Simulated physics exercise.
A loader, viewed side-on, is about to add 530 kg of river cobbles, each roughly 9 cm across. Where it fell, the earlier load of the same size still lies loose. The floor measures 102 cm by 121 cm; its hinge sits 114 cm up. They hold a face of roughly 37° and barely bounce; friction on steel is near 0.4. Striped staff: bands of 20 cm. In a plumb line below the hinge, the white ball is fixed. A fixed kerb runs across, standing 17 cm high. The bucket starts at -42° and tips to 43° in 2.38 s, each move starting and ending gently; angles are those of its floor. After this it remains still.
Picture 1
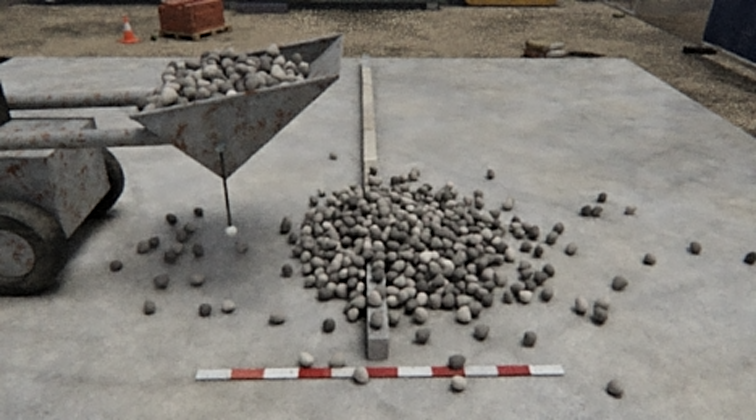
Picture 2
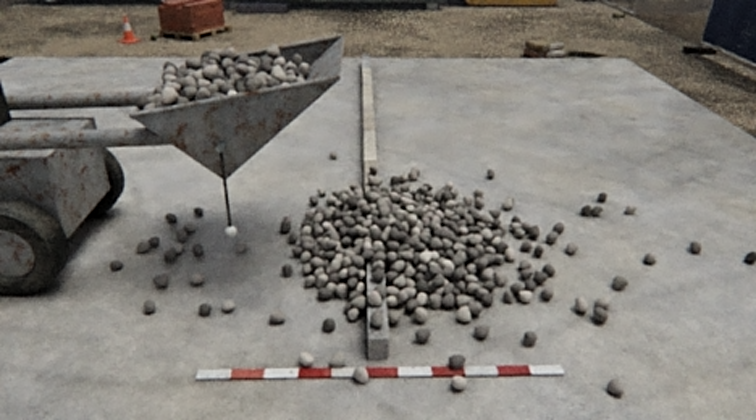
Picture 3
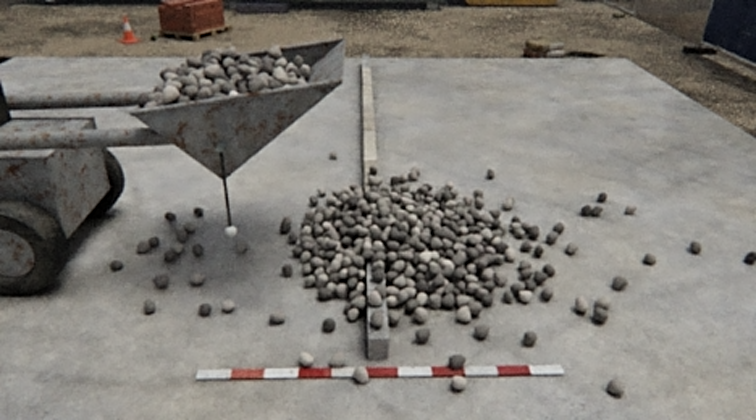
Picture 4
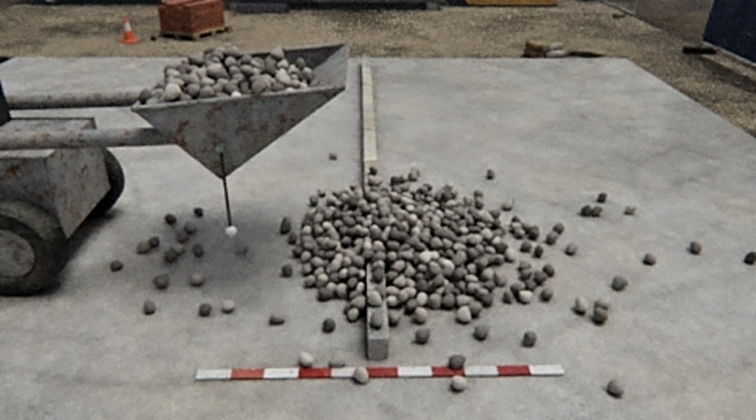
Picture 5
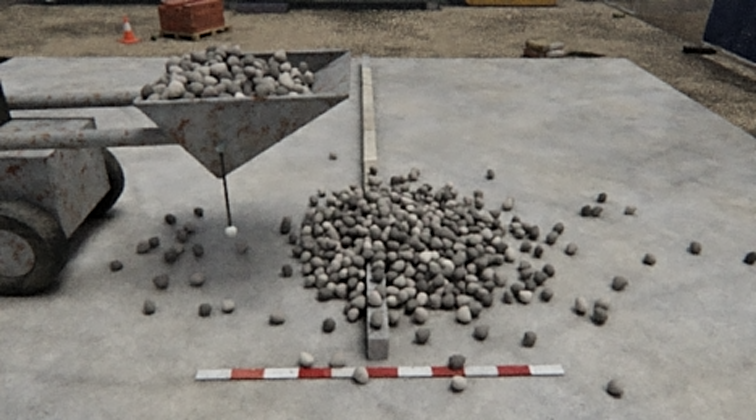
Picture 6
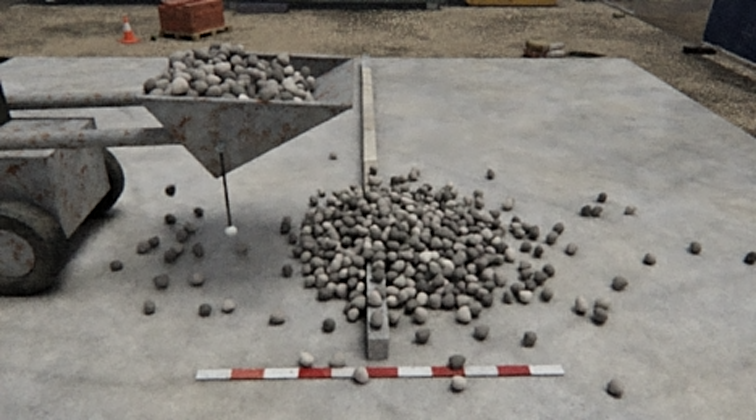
A rusty bucket full of cobbles slowly tilts downward beside a loose pile of stones.
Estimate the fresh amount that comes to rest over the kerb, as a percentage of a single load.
About 26 per cent of a load.
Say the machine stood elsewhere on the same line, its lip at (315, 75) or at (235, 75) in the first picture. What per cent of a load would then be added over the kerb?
About 10 per cent for the first, 0 per cent for the second.
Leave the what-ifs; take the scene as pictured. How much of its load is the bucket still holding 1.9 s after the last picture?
Roughly 10 parts in a hundred of the load.
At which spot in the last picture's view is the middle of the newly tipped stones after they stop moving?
Around (346, 229).
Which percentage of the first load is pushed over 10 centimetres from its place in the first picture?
10 %.
Then, 1.2 s after the last picture the floor is at 30°; in per cent of one load, 91 in the bucket, 47 on this side of the kerb, 64 over the kerb; the foremost stones are at (639, 231).
Then, 1.9 s after the last picture the floor is at 43°; in per cent of one load, 12 in the bucket, 106 on this side of the kerb, 85 over the kerb; the foremost stones are at (639, 231).
Then, 2.2 s after the last picture the floor is at 43°; in per cent of one load, 1 in the bucket, 112 on this side of the kerb, 90 over the kerb; the foremost stones are at (639, 231).
Then, 5.0 s after the last picture the floor is at 43°; in per cent of one load, 0 in the bucket, 112 on this side of the kerb, 91 over the kerb; the foremost stones are at (639, 231). Net gain over the kerb, 26.
